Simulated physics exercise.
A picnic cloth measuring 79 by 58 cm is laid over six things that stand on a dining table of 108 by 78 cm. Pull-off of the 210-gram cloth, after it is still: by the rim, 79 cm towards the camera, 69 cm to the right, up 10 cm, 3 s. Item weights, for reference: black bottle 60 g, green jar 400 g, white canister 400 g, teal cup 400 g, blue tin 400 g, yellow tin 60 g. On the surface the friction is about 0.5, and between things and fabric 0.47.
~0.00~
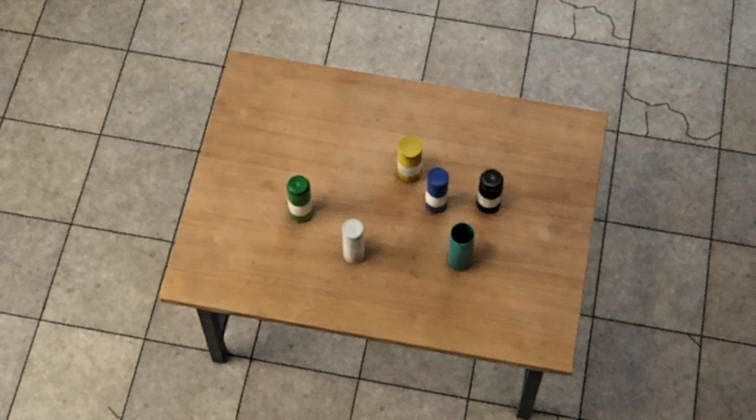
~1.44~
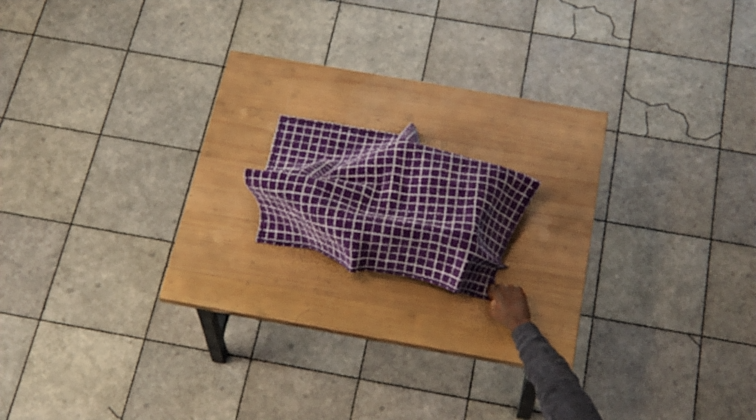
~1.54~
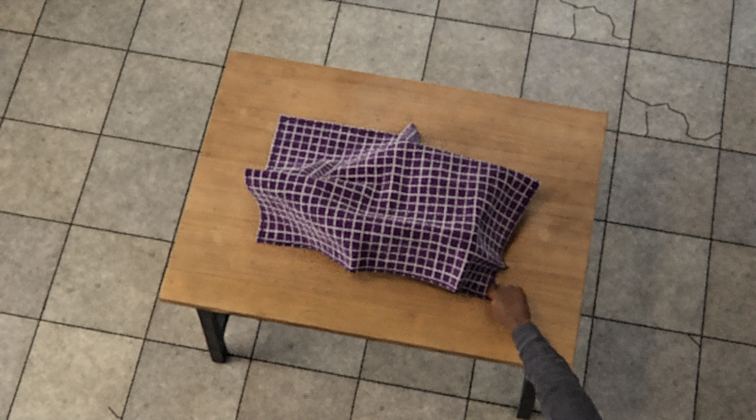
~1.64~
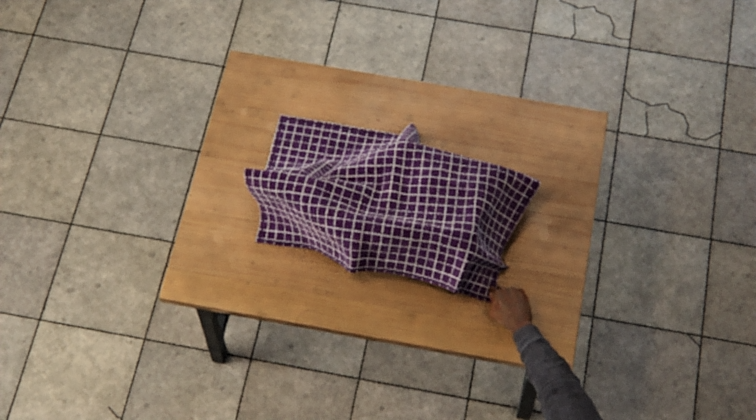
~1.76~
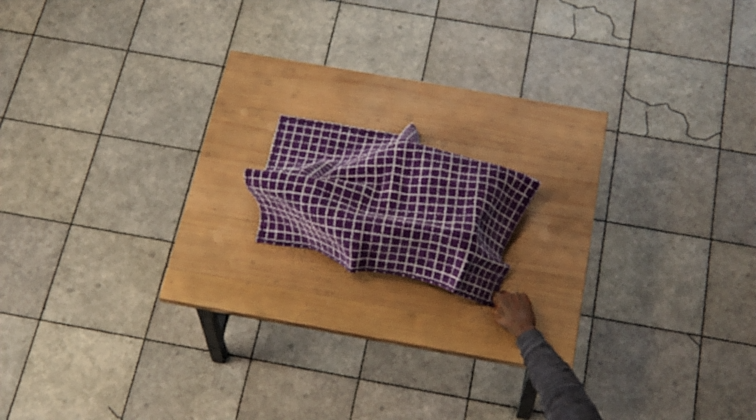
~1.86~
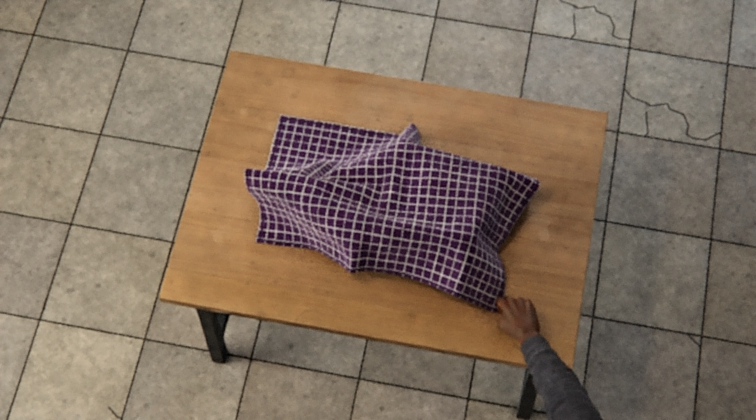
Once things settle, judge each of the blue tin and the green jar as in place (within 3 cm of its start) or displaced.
Blue tin: Displaced. Green jar: In place.
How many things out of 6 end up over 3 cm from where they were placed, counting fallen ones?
I make it 4.
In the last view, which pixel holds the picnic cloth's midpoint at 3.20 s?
Around (501, 372).
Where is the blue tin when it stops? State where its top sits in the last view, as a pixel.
The top finishes roughly at pixel (453, 236) of the last view.
After 2.5 s, middle of the picnic cloth at (434, 241); blue tin 7 cm off its start, black bottle on its side, 11 cm off its start, yellow tin on its side, 11 cm off its start.
After 3.2 s, middle of the picnic cloth at (501, 372); blue tin on its side, 10 cm off its start, black bottle on its side, 13 cm off its start, teal cup on its side, 12 cm off its start.
After 3.9 s, middle of the picnic cloth at a place out of view; blue tin on its side, 10 cm off its start at (442, 235), black bottle on its side, 17 cm off its start at (540, 234), teal cup on its side, 12 cm off its start at (490, 287).
After 4.5 s, middle of the picnic cloth at a place out of view; blue tin on its side, 11 cm off its start, black bottle on its side, 21 cm off its start, teal cup on its side, 12 cm off its start.
After 5.3 s, middle of the picnic cloth at a place out of view; blue tin on its side, 11 cm off its start at (453, 236), green jar 0 cm off its start at (298, 184), black bottle on its side, 25 cm off its start at (576, 233), teal cup on its side, 12 cm off its start at (490, 288).
